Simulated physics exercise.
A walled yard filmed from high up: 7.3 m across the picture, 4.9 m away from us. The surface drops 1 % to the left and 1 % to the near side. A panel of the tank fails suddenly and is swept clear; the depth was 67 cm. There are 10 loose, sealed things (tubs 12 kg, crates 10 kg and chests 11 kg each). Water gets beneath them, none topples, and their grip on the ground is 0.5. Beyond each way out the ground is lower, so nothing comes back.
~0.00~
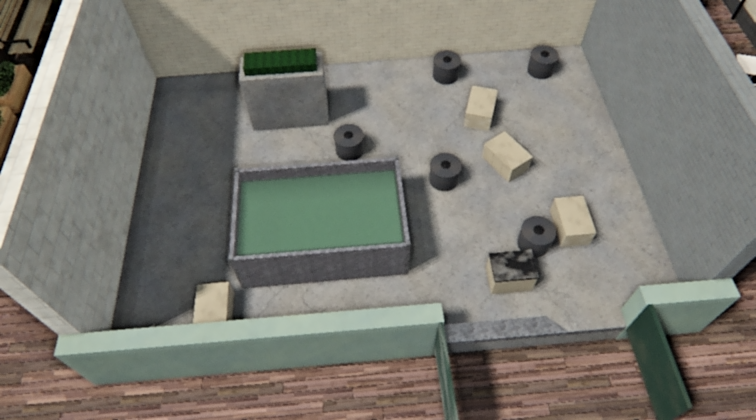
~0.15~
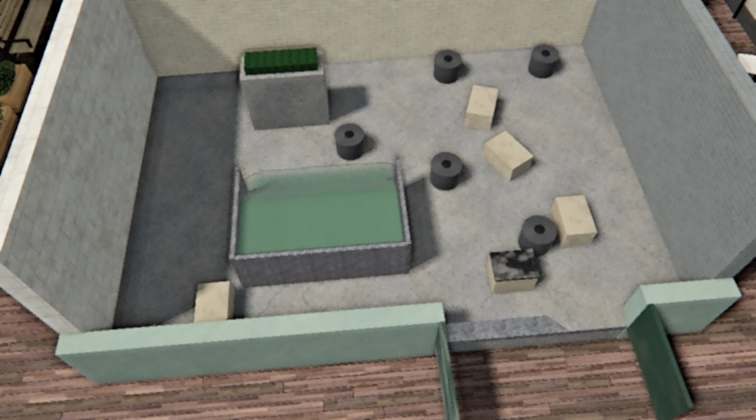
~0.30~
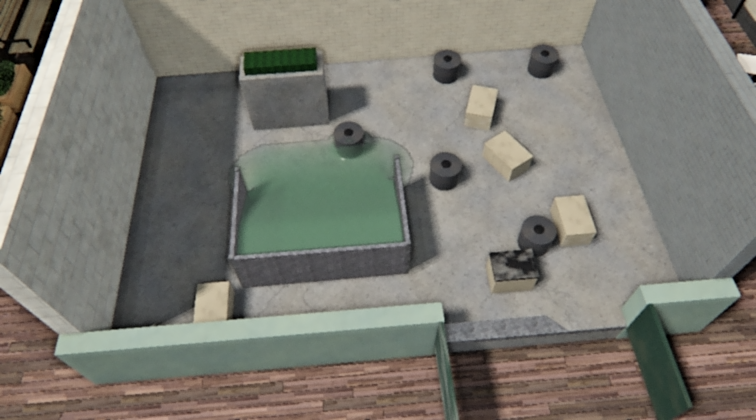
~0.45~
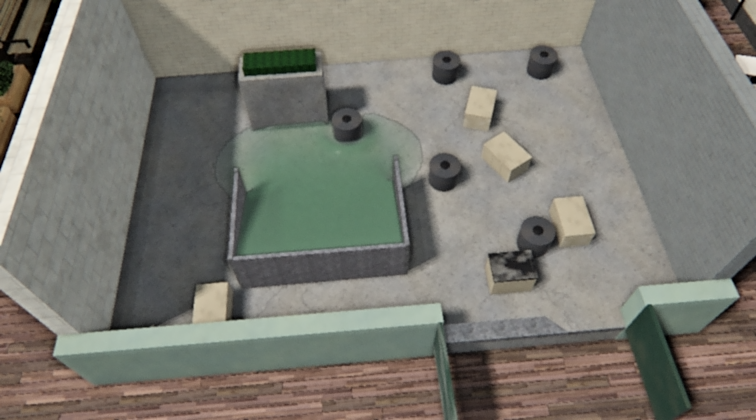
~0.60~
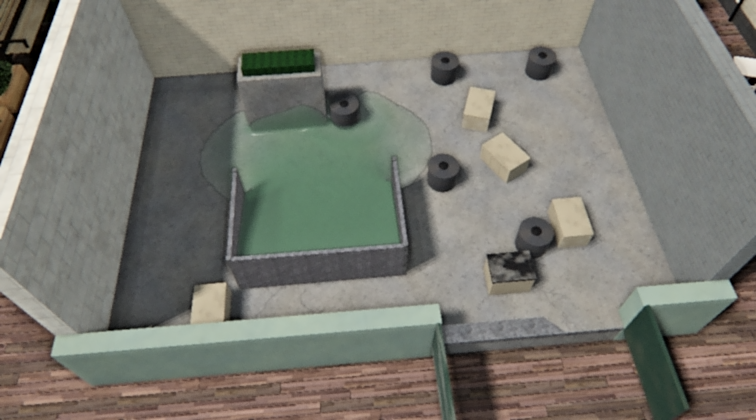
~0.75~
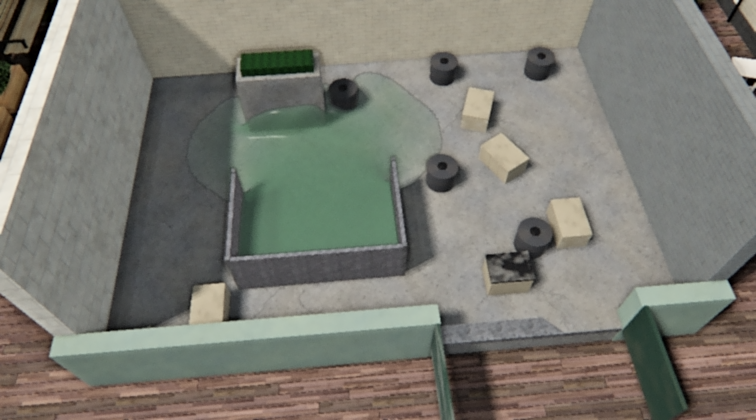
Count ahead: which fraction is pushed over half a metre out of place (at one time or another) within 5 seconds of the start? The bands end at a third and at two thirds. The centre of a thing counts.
It is from one to two thirds.
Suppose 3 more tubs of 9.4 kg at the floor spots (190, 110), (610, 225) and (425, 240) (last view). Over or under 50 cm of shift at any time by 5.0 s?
In that order: Over, past it, less.
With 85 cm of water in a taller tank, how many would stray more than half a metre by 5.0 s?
Then 5.
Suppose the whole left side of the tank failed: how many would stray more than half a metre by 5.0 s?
In that case 2 of them.
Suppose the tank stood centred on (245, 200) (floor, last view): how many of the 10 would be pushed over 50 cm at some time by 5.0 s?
In that case 5 of them.
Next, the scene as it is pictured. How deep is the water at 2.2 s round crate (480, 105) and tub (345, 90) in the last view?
About 2 and 8 cm.
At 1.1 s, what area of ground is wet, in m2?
Roughly 13 m2.
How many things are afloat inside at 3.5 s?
I count 1.
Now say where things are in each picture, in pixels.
The first frame shows a tub at (349, 135) rests on the ground; a tub at (447, 59), on the bottom; 2.7 m2 under water; 0 of 10 have shifted.
The second frame shows a tub at (349, 134) rests on the ground; a tub at (448, 59) rests on the ground; water covers 3.9 m2; 0 of 10 have shifted.
The third frame shows a tub at (349, 132), on the bottom, 4 cm from its start; a tub at (448, 59) rests on the ground; water covers 5.2 m2; 0 of 10 have shifted.
The fourth frame shows a tub at (347, 119) rests on the ground, 31 cm from its start; a tub at (447, 60), on the bottom; 6.7 m2 under water; 1 of 10 have shifted.
The fifth frame shows a tub at (344, 104) rests on the ground, 64 cm from its start; a tub at (445, 61), on the bottom; water covers 7.9 m2; 1 of 10 have shifted.
The sixth frame shows a tub at (343, 88), on the bottom, 100 cm from its start; a tub at (444, 61), on the bottom; water covers 9.4 m2; 1 of 10 have shifted.
After 1.1 s 1 of 10 are over 50 cm from their spots; 0 afloat.
After 2.2 s 2 of 10 are over 50 cm from their spots; 1 afloat.
After 3.5 s 4 of 10 are over 50 cm from their spots; 1 afloat.
After 5.0 s 4 of 10 are over 50 cm from their spots, and 4 have been at some point; 1 afloat.
